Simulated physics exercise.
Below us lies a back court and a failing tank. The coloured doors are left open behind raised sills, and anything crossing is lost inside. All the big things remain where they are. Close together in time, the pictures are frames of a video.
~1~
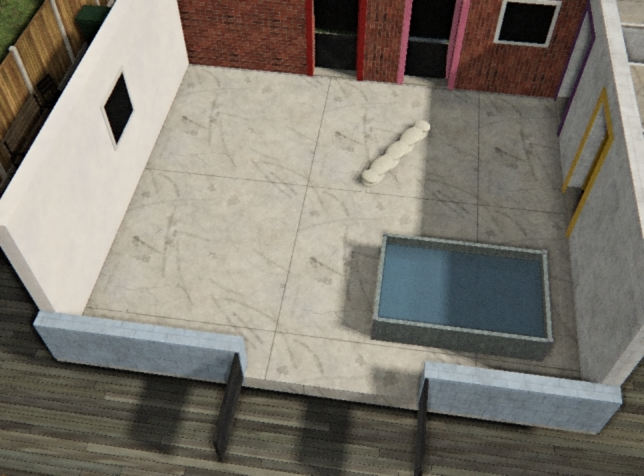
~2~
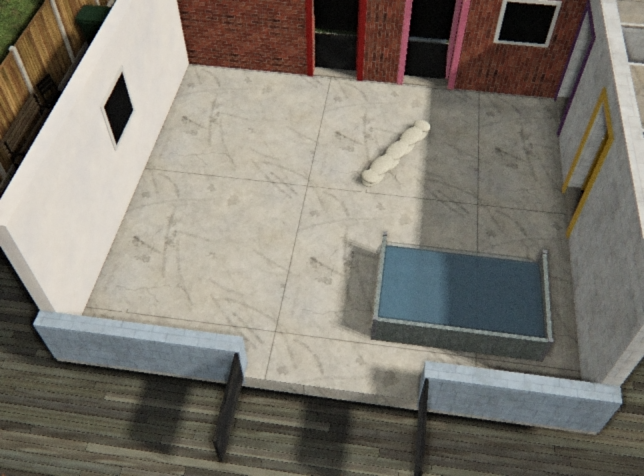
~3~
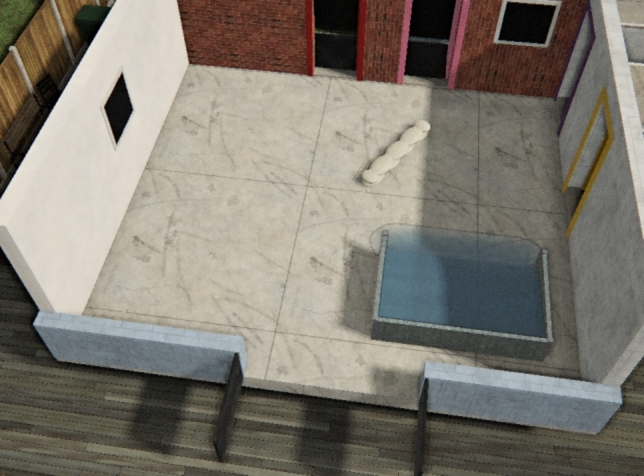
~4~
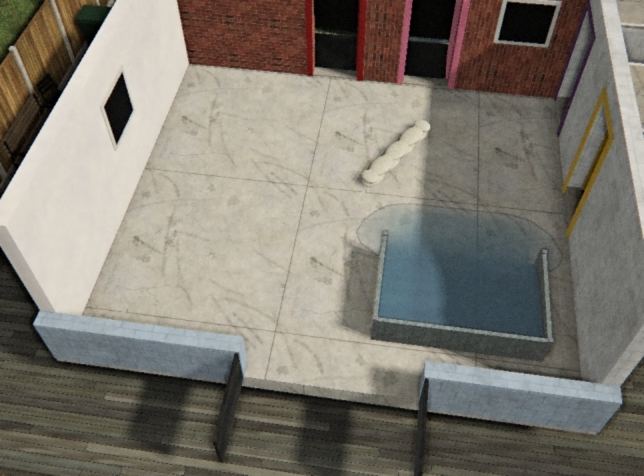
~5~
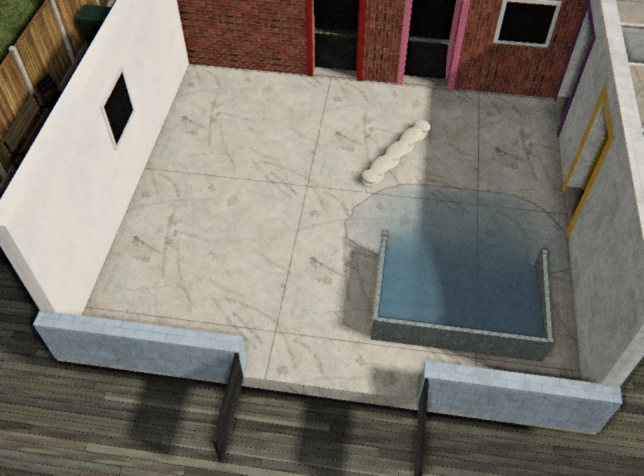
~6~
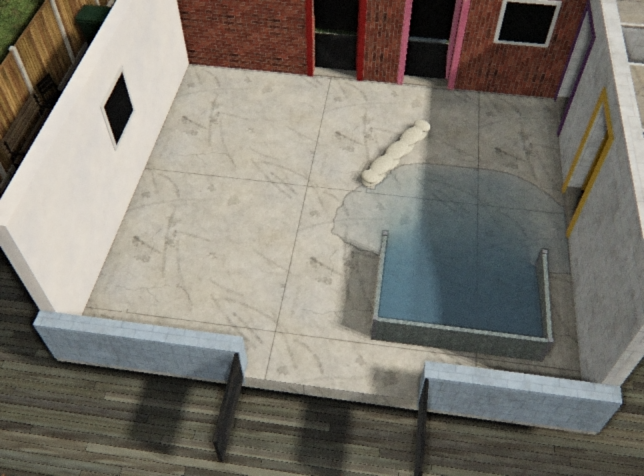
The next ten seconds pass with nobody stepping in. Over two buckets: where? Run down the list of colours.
Red door no, purple door yes, yellow door no, pink door yes.
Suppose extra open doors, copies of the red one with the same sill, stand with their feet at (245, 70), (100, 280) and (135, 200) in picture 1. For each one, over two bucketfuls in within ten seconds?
Door by door: Ends up below, ends up below, ends up below.
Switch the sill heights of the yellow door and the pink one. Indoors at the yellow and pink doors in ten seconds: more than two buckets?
Briefly, the yellow door tops the threshold and the pink door remains within limits.
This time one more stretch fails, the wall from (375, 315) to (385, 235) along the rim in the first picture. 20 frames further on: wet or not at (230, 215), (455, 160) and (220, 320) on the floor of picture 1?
In that order: Wet, not flooded, covered.
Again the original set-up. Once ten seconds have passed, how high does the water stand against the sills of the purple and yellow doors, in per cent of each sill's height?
Some 30 percent and then some 20 percent.
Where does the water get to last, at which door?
That is the red-painted one.
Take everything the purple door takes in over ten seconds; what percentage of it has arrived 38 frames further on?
My estimate: Close to 100 per cent.
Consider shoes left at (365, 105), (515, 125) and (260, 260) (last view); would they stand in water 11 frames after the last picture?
As listed, the points end up high and dry, soaked and high and dry.
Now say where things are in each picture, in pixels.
In the first picture, still water in the open tank at (462, 287).
In the second picture, water pours out on the open tank's far side and has run to a hidden place.
In the third picture, the front is at (377, 237), out from the gap on the open tank's far side.
In the fourth picture, water pours out on the open tank's far side and has run to (372, 223).
In the fifth picture, water pours out on the open tank's far side and has run to (363, 211).
In the sixth picture, water pours out on the open tank's far side and has run to (402, 169).
A moment on, water covers 25 % of the floor; the red door not reached, the purple door not reached, the yellow door wet at the sill, nothing in, the pink door not reached.
Next, water covers 30 % of the floor; the red door not reached, the purple door wet at the sill, nothing in, the yellow door wet at the sill, nothing in, the pink door under two buckets in.
Then, water covers 35 % of the floor; the red door wet at the sill, nothing in, the purple door over two buckets in, the yellow door wet at the sill, nothing in, the pink door over two buckets in.
Later, water covers 50 % of the floor; the red door wet at the sill, nothing in, the purple door far over two buckets in, the yellow door wet at the sill, nothing in, the pink door far over two buckets in.
In the end, water covers 80 % of the floor; the red door wet at the sill, nothing in, the purple door far over two buckets in, the yellow door wet at the sill, nothing in, the pink door far over two buckets in.
